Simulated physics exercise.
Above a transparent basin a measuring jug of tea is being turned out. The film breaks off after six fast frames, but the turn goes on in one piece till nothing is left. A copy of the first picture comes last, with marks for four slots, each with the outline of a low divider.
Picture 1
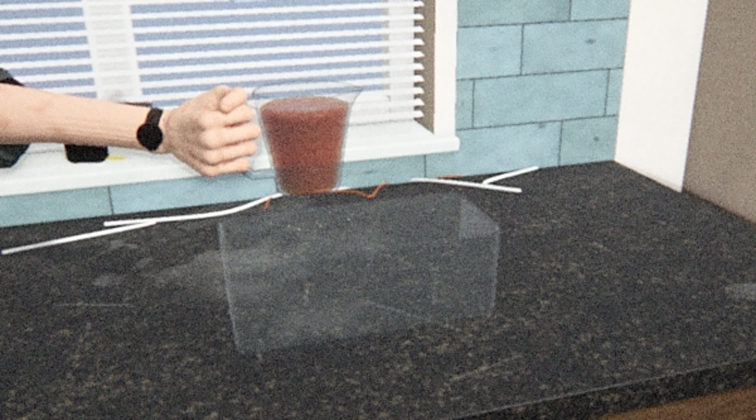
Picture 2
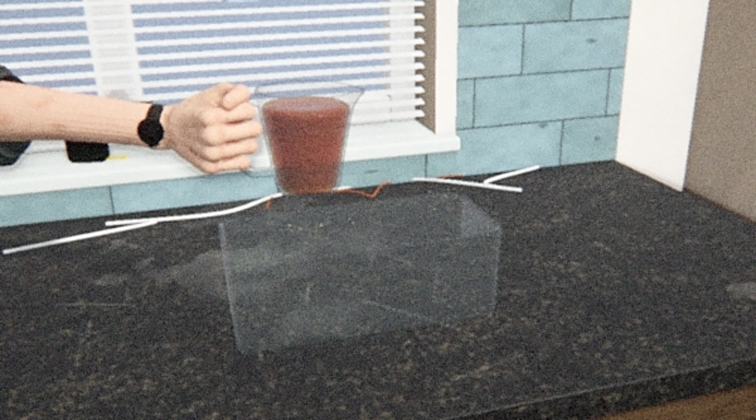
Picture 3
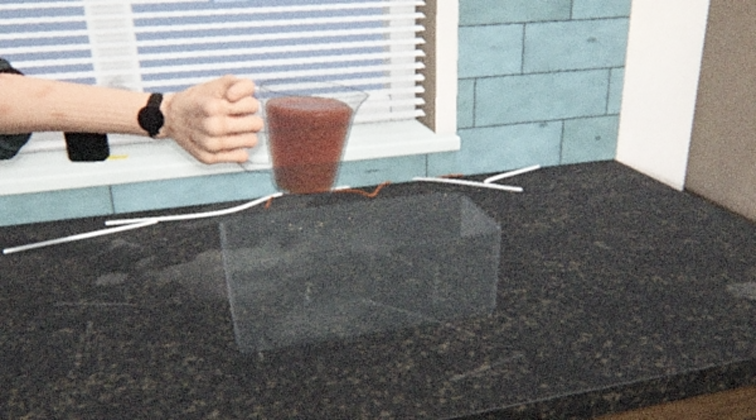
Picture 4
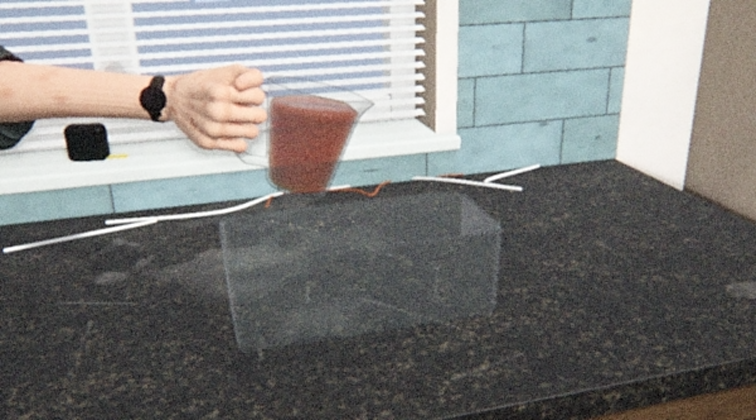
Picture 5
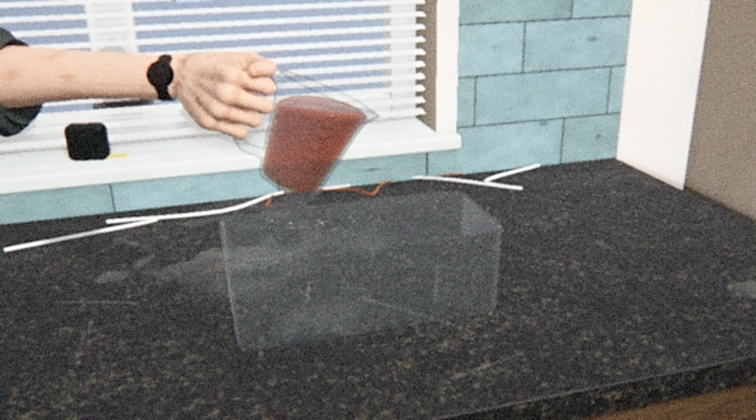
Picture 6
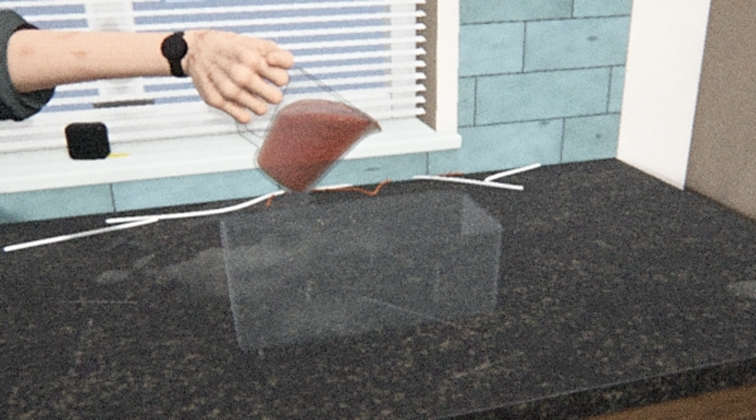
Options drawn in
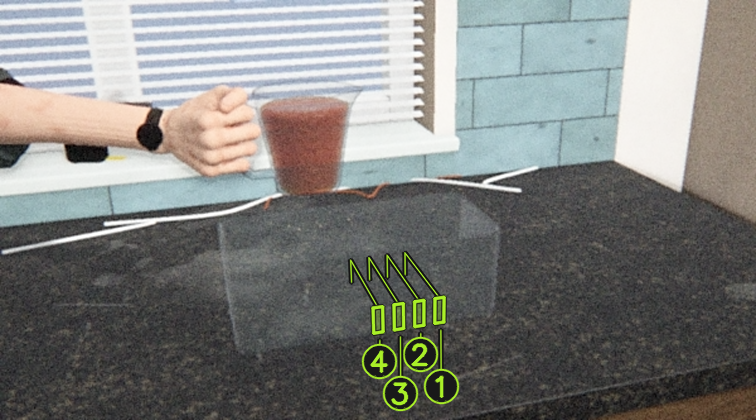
A hand holds a jug of reddish-brown liquid upright, then tilts it rightward above a clear basin.
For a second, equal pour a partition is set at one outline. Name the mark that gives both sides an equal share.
Choose 2.
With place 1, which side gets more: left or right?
More ends on the left.
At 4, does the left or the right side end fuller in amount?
The right side.
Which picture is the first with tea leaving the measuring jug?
Picture 6.
On the marked copy, 1 at (440, 329); 2 at (420, 333); 3 at (400, 336); 4 at (379, 339).
For place 1, about 78 % ends left of the wall and 19 % right of it; 3 % is lost outside.
For place 2, about 57 % ends left of the wall and 37 % right of it; 5 % is lost outside.
For place 3, about 19 % ends left of the wall and 77 % right of it; 4 % is lost outside.
For place 4, about 7 % ends left of the wall and 88 % right of it; 4 % is lost outside.
